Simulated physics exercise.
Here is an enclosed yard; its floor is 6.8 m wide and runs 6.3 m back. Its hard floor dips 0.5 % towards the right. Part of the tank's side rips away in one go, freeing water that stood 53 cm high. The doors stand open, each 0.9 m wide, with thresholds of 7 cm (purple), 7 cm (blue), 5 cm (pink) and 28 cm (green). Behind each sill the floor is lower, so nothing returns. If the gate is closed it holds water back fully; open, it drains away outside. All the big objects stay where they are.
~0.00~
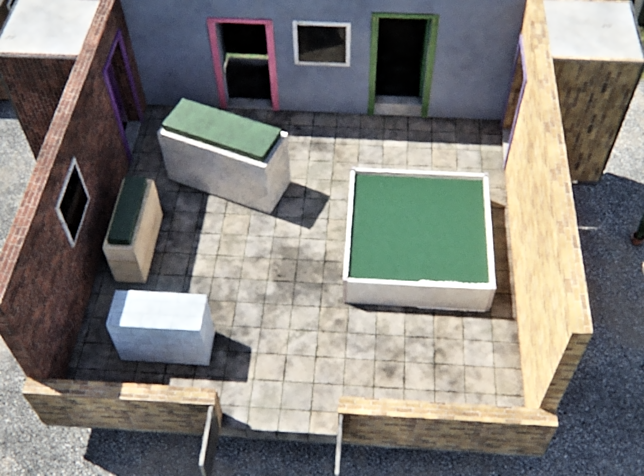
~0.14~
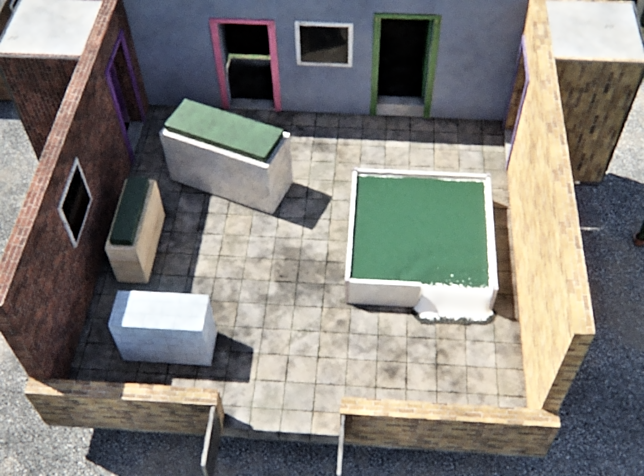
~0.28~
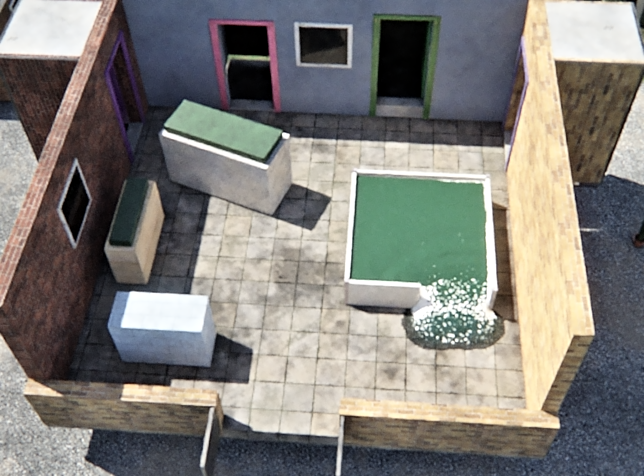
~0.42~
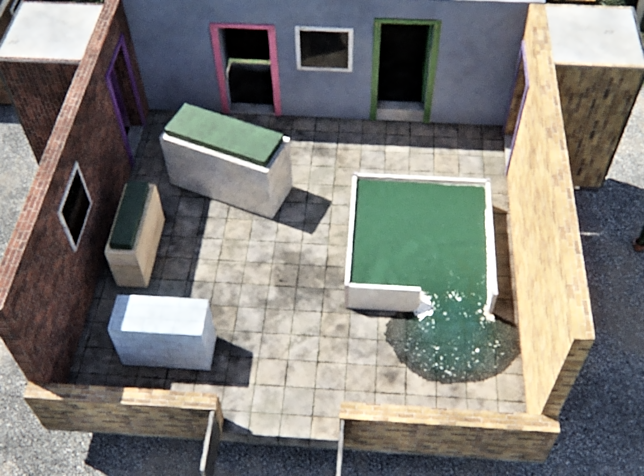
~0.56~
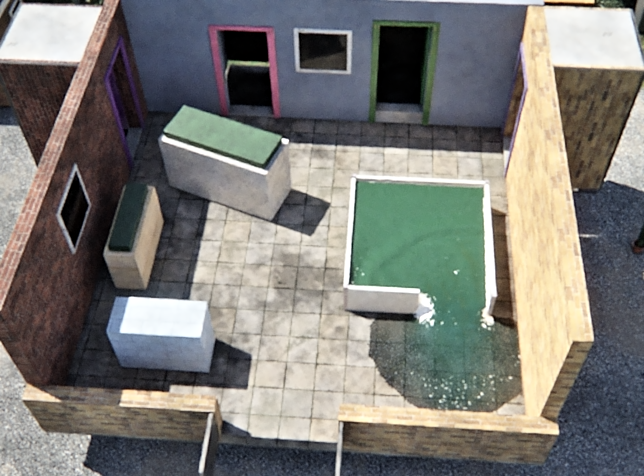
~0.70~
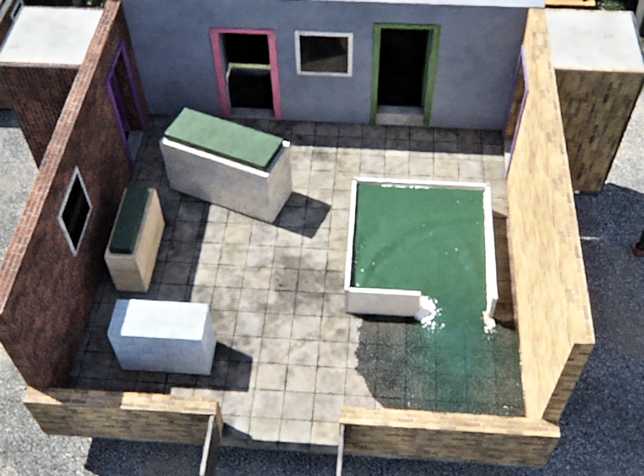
In a walled yard with a tiled floor, a pale, square tank of green water stands full and still near the right wall. Part of its front side breaks away at the right corner, and water pours through the gap in white froth, then spreads in a widening dark pool towards the front wall.
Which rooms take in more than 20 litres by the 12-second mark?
Door by door: At the purple door it stays under the limit; at the blue door it does not reach the limit; at the pink door it does not reach the limit; at the green door it stays under the limit.
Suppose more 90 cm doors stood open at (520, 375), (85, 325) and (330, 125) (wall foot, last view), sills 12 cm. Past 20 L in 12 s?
In turn: Above, not over, below.
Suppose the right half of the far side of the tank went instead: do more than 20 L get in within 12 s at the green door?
Then: Green under.
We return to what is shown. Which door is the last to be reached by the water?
The pink one.
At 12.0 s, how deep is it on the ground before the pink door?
About 4.0 cm.
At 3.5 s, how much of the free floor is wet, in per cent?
Some 35 per cent of it.
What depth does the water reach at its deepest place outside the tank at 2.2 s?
Up to some 40 cm.
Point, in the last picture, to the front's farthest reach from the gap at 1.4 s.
Around (328, 428).
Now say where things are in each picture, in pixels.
Still water, 53 cm deep, in the tank at (419, 228), in the first picture.
Water pours out at (454, 301) and has run 0.6 m, to (490, 316); typically 5 cm deep outside, 53 cm at the tank's back, in the second picture.
Water pours out at (453, 302) and has run 0.8 m, to (424, 343); typically 8 cm deep outside, 53 cm at the tank's back, in the third picture.
Water pours out at (453, 307) and has run 1.2 m, to (428, 375); typically 6 cm deep outside, 53 cm at the tank's back, in the fourth picture.
The front is at a hidden place, 1.8 m from the gap at (452, 308); 2.8 m2 of floor is under water; 53 cm left at the back of the tank, in the fifth picture.
The front is at a hidden place, 2.1 m from the gap at (453, 310); 3.8 m2 of floor is under water; 53 cm left at the back of the tank, in the sixth picture.
After 1.4 s water covers 10 % of the floor and is deepest (46 cm) near (517, 441); purple door not reached, blue door not reached, pink door not reached, green door not reached.
After 2.2 s water covers 15 % of the floor and is deepest (40 cm) near (516, 429); purple door not reached, blue door not reached, pink door not reached, green door not reached.
After 3.5 s water covers 35 % of the floor and is deepest (28 cm) near (504, 440); purple door not reached, blue door not reached, pink door not reached, green door not reached.
After 7.0 s water covers 70 % of the floor and is deepest (16 cm) near (499, 363); purple door 4 cm at the sill, 0 L in, blue door 4 cm at the sill, 0 L in, pink door not reached, green door 3 cm at the sill, 0 L in.
After 12.0 s water covers 95 % of the floor and is deepest (10 cm) near (278, 339); purple door 5 cm at the sill, 0 L in, blue door 4 cm at the sill, 1 L in, pink door 4 cm at the sill, 0 L in, green door 3 cm at the sill, 0 L in.
